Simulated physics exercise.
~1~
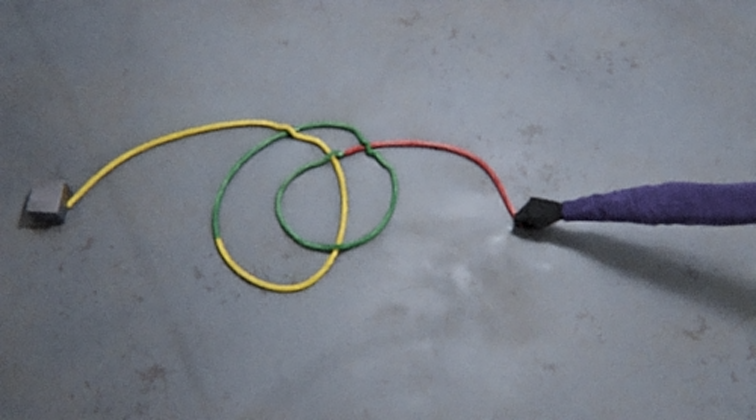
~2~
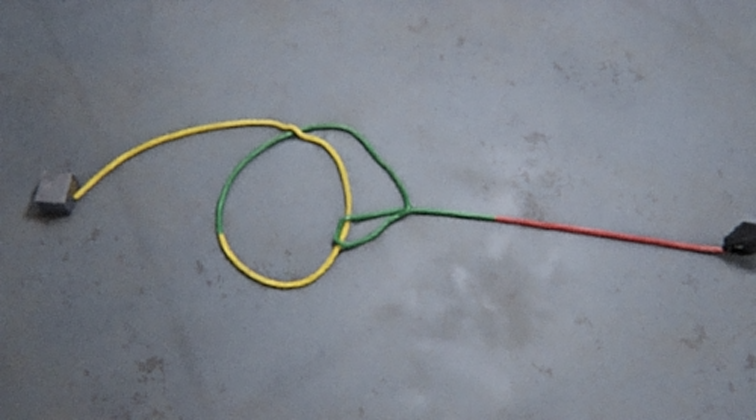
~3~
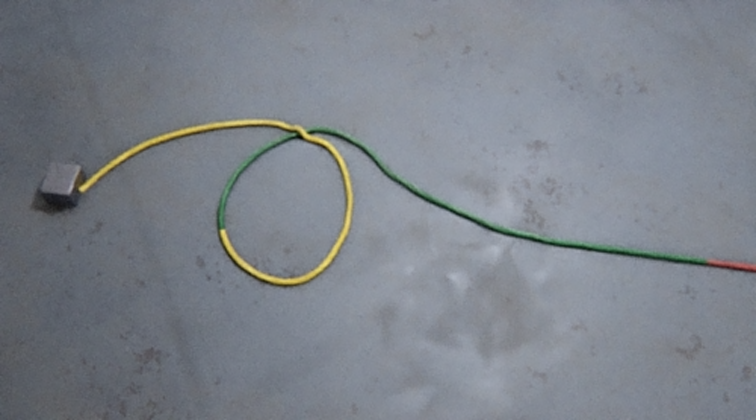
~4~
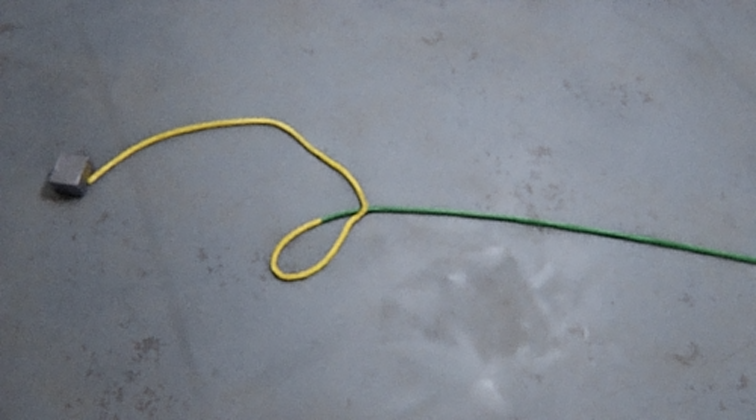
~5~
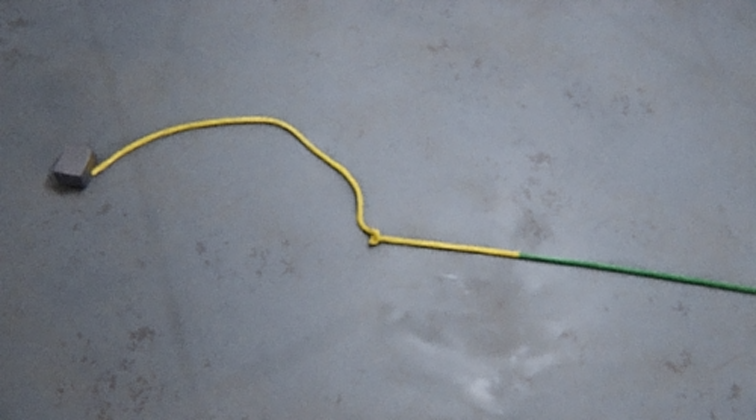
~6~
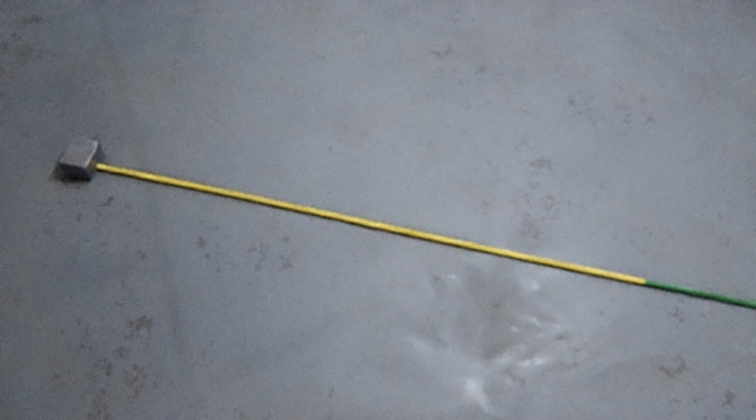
On a scuffed grey workshop floor, seen from above, a rope runs from a small grey block at the left, yellow first, then green, then red. It lies in two overlapping loops near the middle, its red end at a dark piece on a purple-sleeved arm at the right. The end is drawn away to the right, and the smaller green loop narrows and slips out. The larger yellow and green loop then shrinks, tightening to a tiny yellow kink. Finally the kink vanishes, leaving the rope straight from the block past the right edge, with no knot in view.
